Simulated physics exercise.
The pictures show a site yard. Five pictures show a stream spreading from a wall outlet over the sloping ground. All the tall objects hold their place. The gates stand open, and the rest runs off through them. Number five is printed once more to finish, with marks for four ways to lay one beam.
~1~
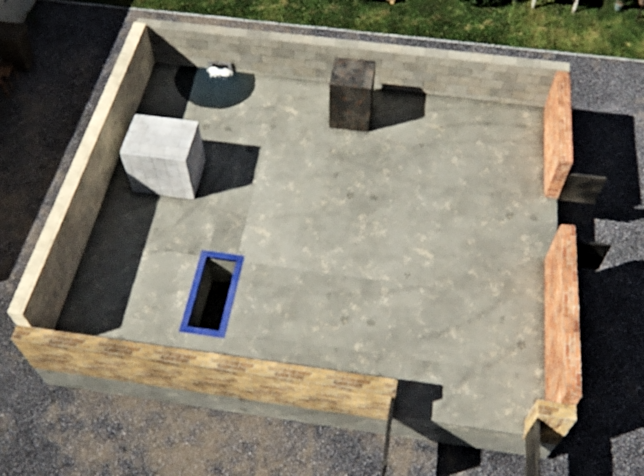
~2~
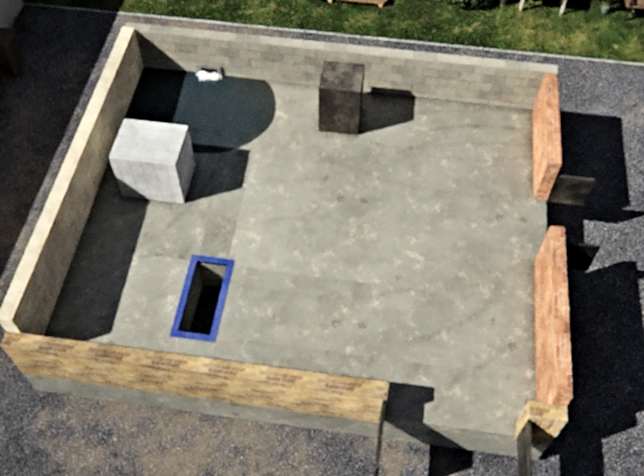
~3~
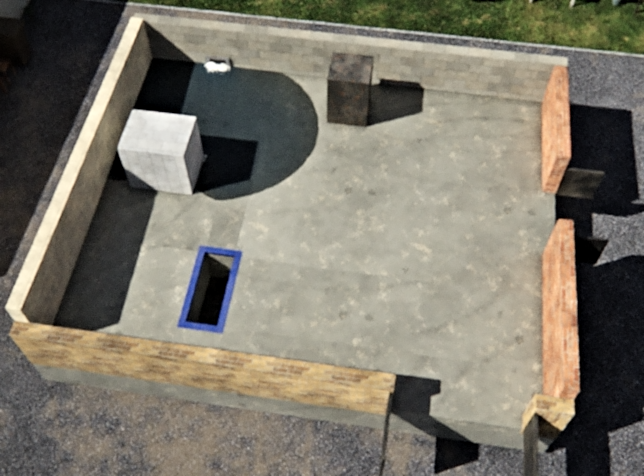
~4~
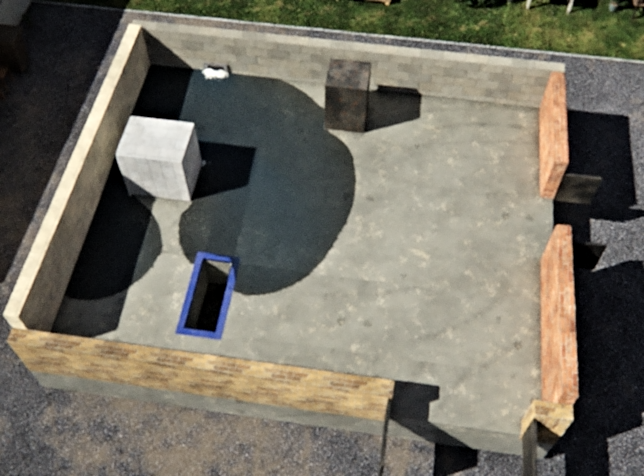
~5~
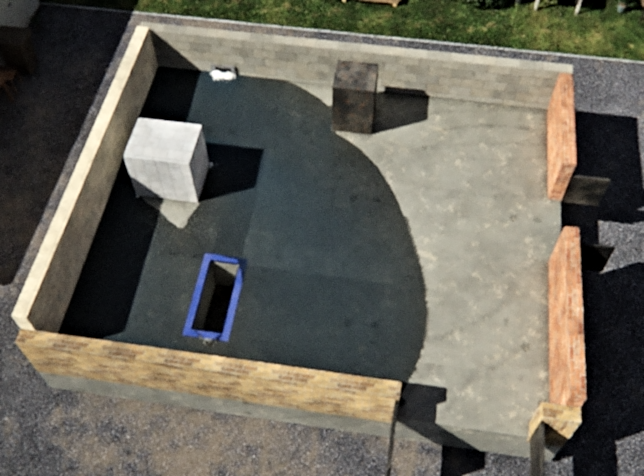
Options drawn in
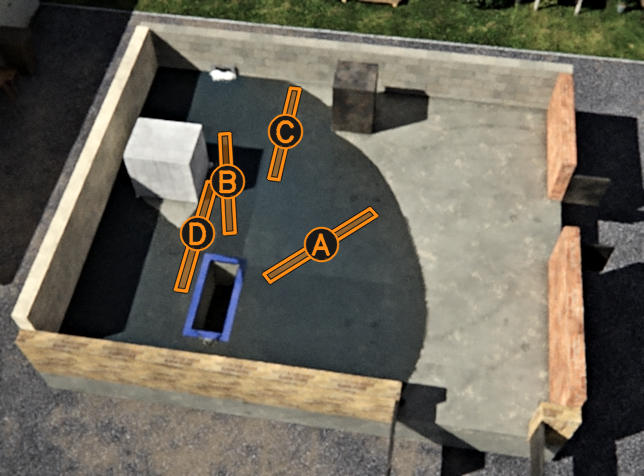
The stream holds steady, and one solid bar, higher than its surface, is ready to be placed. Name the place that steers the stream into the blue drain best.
Go for A.
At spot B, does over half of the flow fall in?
No, it does not.
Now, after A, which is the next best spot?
C it is.
On the marked copy, A from (267, 278) to (373, 212); B from (224, 133) to (229, 233); C from (273, 179) to (295, 88); D from (180, 290) to (212, 182).
With A, about 56 % of the stream runs into the blue drain, about 44 % out by the gates.
With B, about 27 % of the stream runs into the blue drain, about 72 % out by the gates.
With C, about 37 % of the stream runs into the blue drain, about 62 % out by the gates.
With D, about 23 % of the stream runs into the blue drain, about 77 % out by the gates.
